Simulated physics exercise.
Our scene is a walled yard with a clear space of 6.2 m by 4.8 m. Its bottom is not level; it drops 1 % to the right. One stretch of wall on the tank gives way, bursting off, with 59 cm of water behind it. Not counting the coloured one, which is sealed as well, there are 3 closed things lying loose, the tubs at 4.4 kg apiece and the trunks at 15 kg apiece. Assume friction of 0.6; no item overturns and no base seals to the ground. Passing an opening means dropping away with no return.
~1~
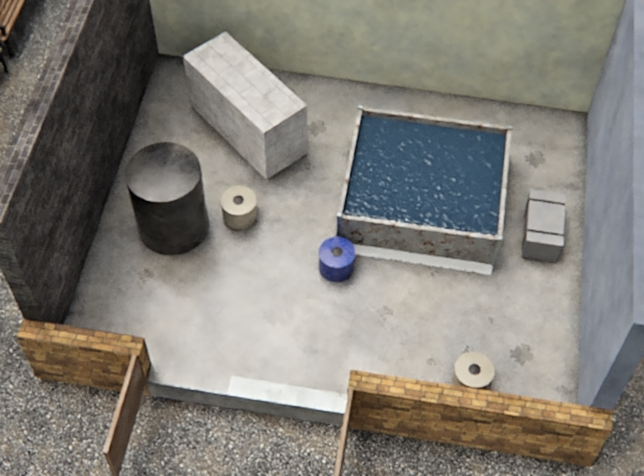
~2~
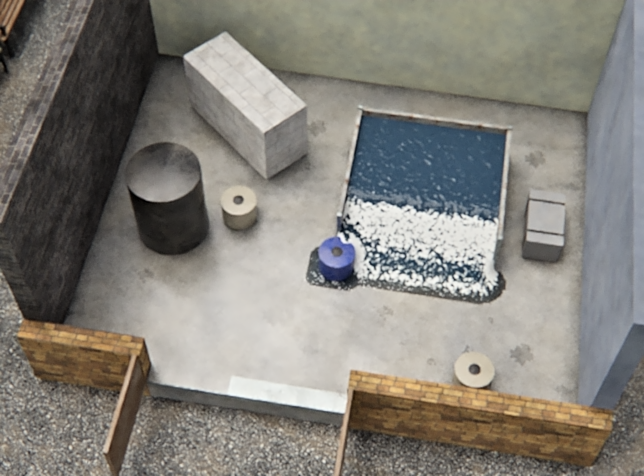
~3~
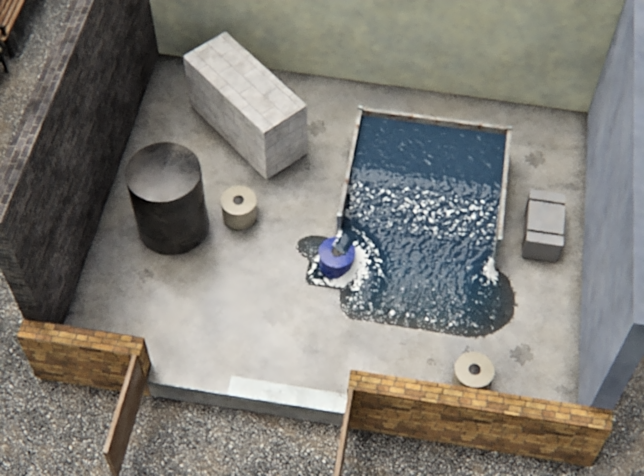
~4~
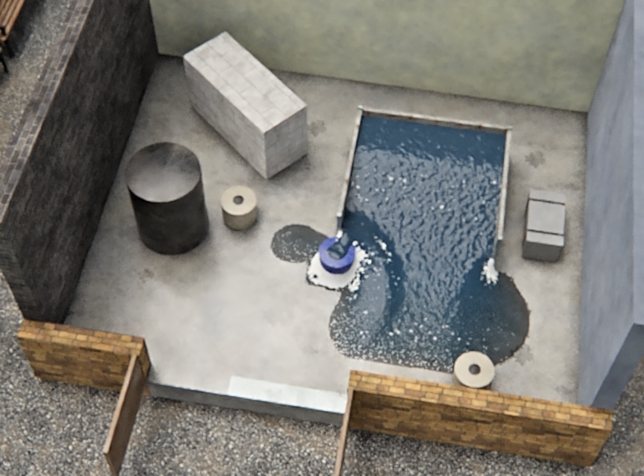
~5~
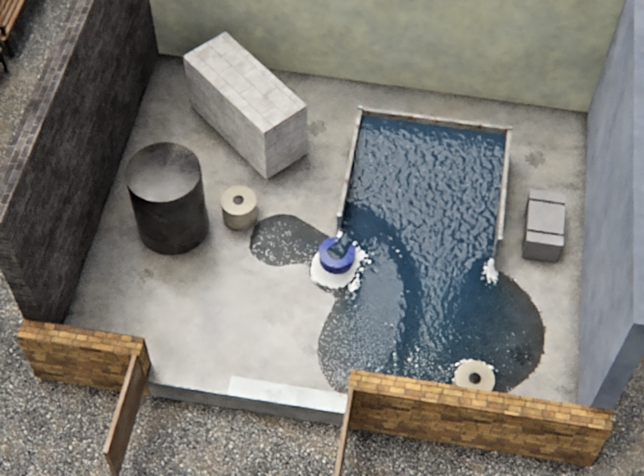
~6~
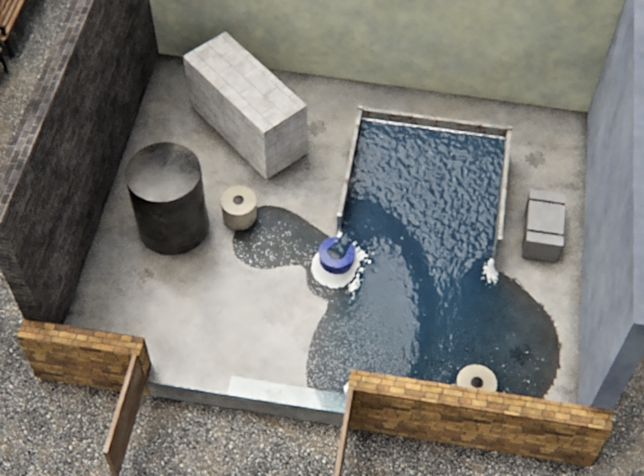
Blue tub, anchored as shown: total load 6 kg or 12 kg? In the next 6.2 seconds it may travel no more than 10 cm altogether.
Neither.
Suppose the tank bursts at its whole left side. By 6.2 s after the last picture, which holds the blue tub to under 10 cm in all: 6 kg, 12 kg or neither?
Then I'd expect only the heavy mass to do.
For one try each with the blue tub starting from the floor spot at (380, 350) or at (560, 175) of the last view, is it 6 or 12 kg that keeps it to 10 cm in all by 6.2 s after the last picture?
Respectively, neither option; neither option.
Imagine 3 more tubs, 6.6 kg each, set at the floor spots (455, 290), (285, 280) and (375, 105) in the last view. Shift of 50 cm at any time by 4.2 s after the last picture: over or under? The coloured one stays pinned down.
One after another they come out beyond the mark, within the mark, within the mark.
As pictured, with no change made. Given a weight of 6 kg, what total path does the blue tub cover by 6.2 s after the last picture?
All together it comes to about 200 cm.
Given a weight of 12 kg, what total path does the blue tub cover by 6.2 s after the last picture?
The distance adds up to about 200 cm.
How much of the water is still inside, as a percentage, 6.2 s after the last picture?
Roughly 70 percent.
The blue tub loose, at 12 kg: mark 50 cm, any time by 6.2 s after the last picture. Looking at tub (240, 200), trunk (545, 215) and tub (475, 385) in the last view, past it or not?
First one not that far, second too far, third too far.
Then, 0.6 s after the last picture the blue tub would be gone out with 6 kg and 168 cm from its start with 12 kg; 5 cm of water round it then.
Then, 2.3 s after the last picture the blue tub would be gone out with 6 kg and gone out with 12 kg.
Then, 4.2 s after the last picture the blue tub would be gone out with 6 kg and gone out with 12 kg.
Then, 6.2 s after the last picture the blue tub would be gone out with 6 kg and gone out with 12 kg.
